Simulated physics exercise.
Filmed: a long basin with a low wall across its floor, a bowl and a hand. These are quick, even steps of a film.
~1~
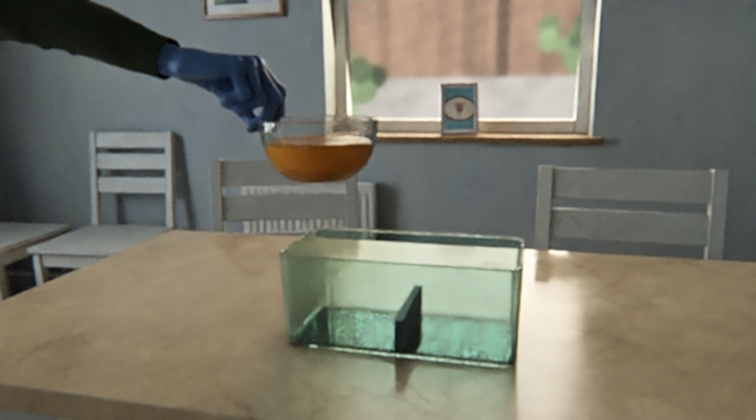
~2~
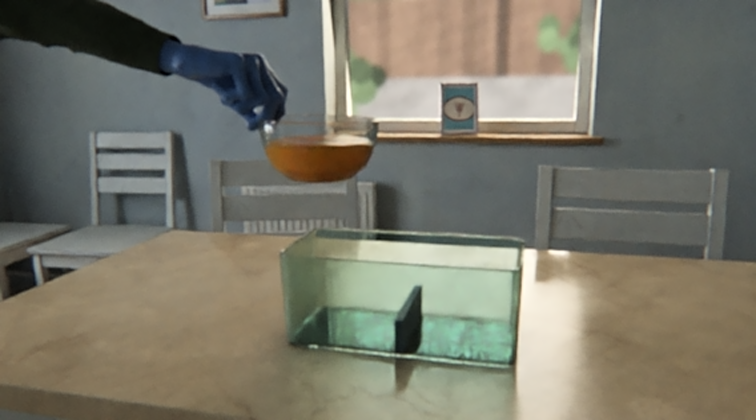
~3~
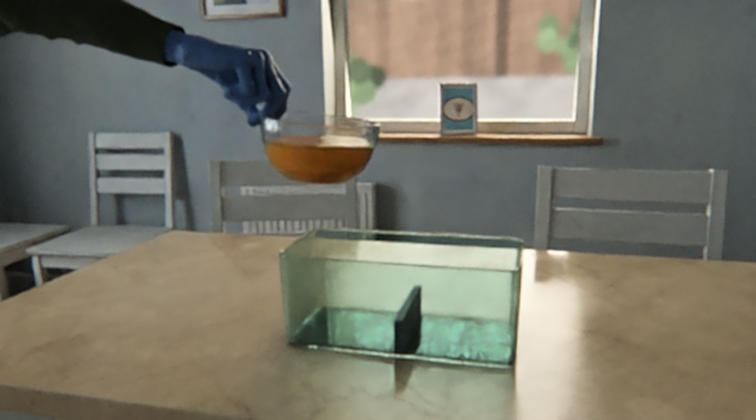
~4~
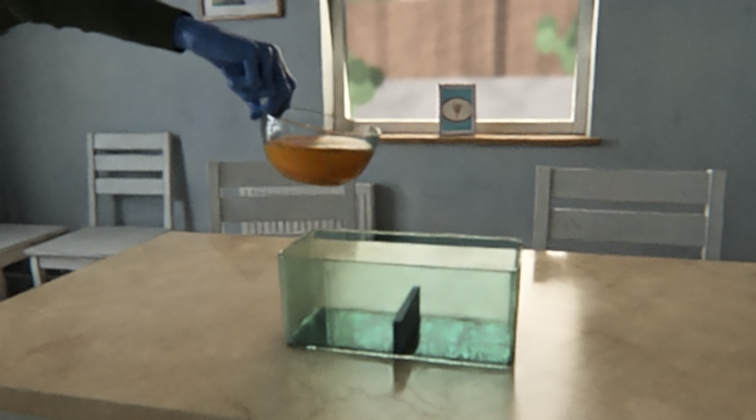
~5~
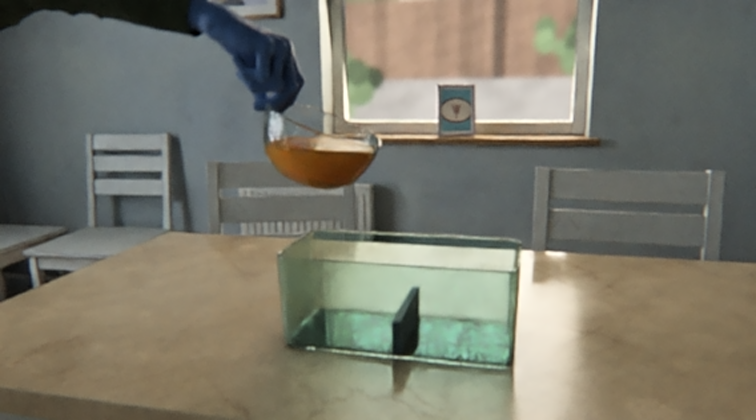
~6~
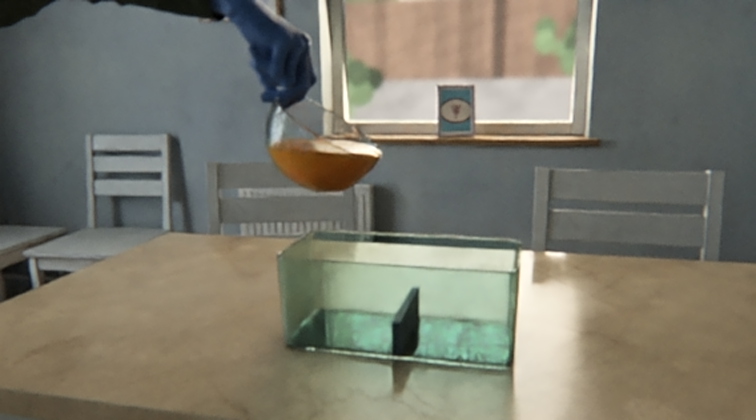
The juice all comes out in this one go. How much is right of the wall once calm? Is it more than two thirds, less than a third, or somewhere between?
Somewhere between a third and two thirds.
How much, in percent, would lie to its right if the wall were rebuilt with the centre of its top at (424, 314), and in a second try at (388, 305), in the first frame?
30 % and 70 %, roughly.
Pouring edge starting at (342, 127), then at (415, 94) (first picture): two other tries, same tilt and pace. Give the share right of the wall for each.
About 10 per cent, then about 85 per cent.
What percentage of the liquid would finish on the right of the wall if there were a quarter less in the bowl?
I'd say roughly 35 percent.
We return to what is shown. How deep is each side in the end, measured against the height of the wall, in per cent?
On the left it is 30 per cent, on the right 30.
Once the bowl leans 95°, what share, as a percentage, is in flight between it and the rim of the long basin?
I'd put it near 40 per cent.
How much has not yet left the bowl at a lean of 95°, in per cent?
Near 20 percent is still in there.
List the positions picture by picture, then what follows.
It leans 0°; its right rim is at (375, 120); the juice meets the walls at (272, 140) and (372, 142); the long basin's rim runs from (297, 242) to (523, 255); the wall's top is at (409, 302), in the first picture.
It leans 1°; its right rim is at (376, 122); the juice meets the walls at (272, 140) and (372, 143), in the second picture.
It leans 6°; its right rim is at (377, 127); the juice meets the walls at (272, 139) and (373, 144), in the third picture.
It leans 13°; its right rim is at (378, 135); the juice meets the walls at (272, 139) and (373, 146), in the fourth picture.
It leans 22°; its right rim is at (378, 146); the juice meets the walls at (273, 139) and (375, 149), in the fifth picture.
It leans 33°; its right rim is at (378, 159); the juice meets the walls at (275, 141) and (375, 151); 1 per cent is over the edge, in the sixth picture.
A moment on, the tilt is 95° and 22 per cent is still to pour, 11 is left of the wall and 27 right of it.
Next, the tilt is 107° and 1 per cent is still to pour, 48 is left of the wall and 46 right of it.
Then the tilt is 107° and 0 per cent is still to pour, 54 is left of the wall and 44 right of it.
Later the tilt is 107° and 0 per cent is still to pour, 54 is left of the wall and 44 right of it.
In the end 54 per cent lies left of the wall, 44 right of it and 2 outside.
